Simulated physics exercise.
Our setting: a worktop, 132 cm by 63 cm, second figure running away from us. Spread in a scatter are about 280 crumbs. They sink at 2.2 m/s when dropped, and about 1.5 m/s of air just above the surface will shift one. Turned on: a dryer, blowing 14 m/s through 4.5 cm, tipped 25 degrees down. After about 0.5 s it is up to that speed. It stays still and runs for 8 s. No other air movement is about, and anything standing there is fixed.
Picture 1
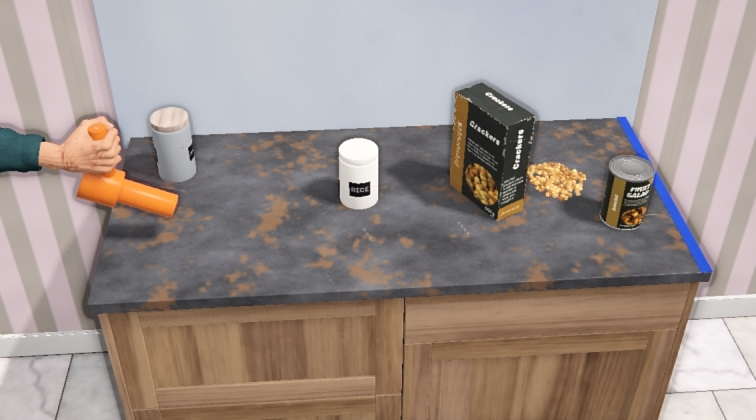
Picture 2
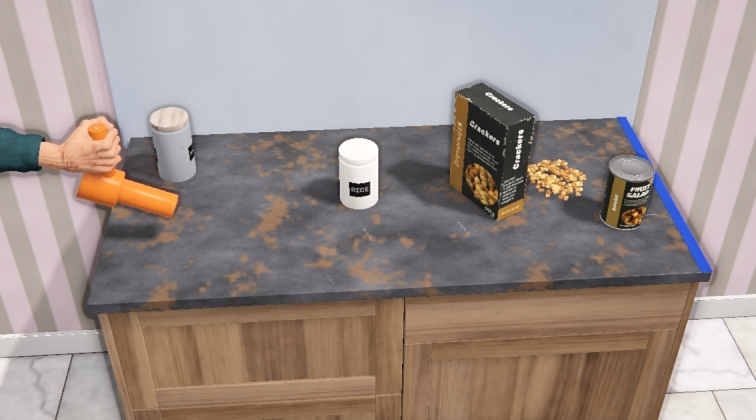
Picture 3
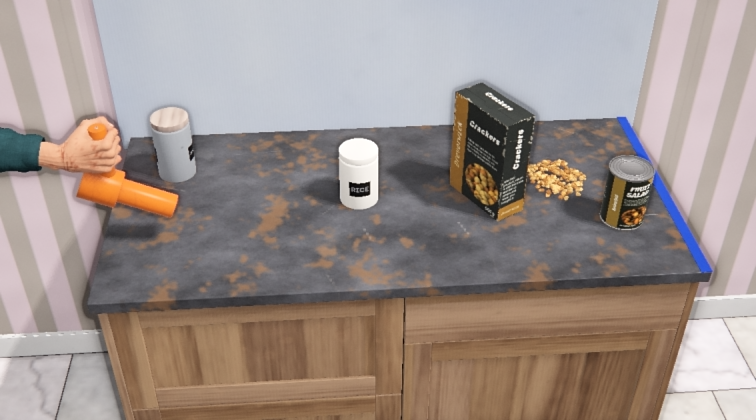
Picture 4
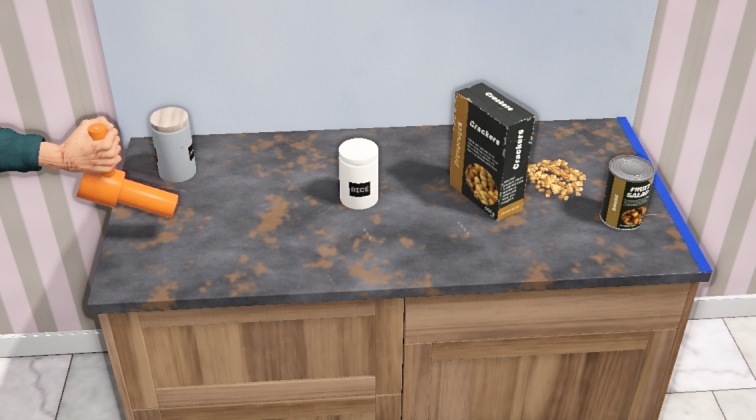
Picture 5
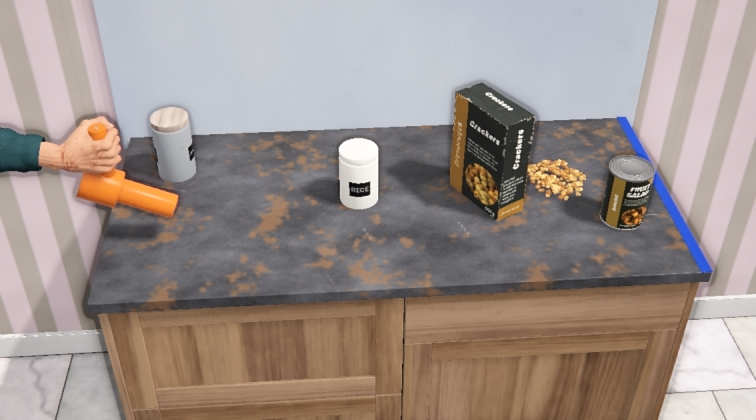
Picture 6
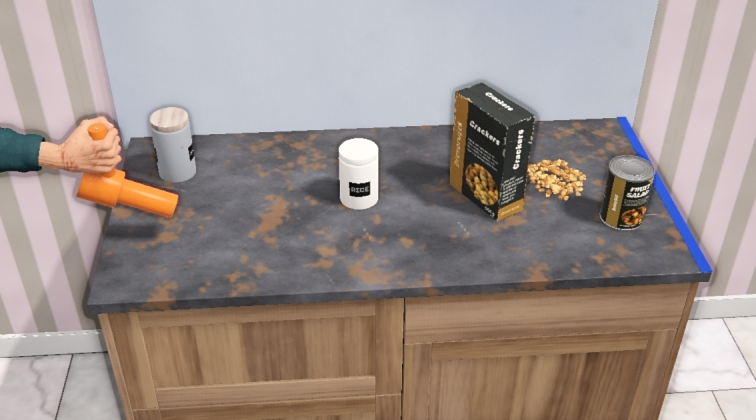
Nothing moved as a hand at the left held an orange dryer pointed across a dark, rust-patched counter, where two canisters, a black crackers box, a heap of crumbs and a tin all stayed still.
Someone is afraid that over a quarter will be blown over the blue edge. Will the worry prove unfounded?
Quarter not exceeded.
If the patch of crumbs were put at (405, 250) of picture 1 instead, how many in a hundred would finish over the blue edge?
Share at the end: About 50 %.
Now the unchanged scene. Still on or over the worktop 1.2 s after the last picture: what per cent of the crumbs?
Estimate: Around 100 percent.
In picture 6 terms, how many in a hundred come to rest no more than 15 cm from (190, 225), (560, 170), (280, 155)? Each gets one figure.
I would say some 0 %, 100 % and 0 % respectively.
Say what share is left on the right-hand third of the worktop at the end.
100 %.
Then, 1.2 s after the last picture, 10 % are on the move or not yet settled, 0 % are over the blue edge; the middle of those still in play is near (554, 179).
Then, 2.1 s after the last picture, 10 % are on the move or not yet settled, 0 % are over the blue edge; the middle of those still in play is near (554, 179).
Then, 4.0 s after the last picture, 8 % are on the move or not yet settled, 0 % are over the blue edge; the middle of those still in play is near (554, 179).
Then, 7.6 s after the last picture, at the end, 0 % are over the blue edge; the middle of those still in play is near (554, 179).
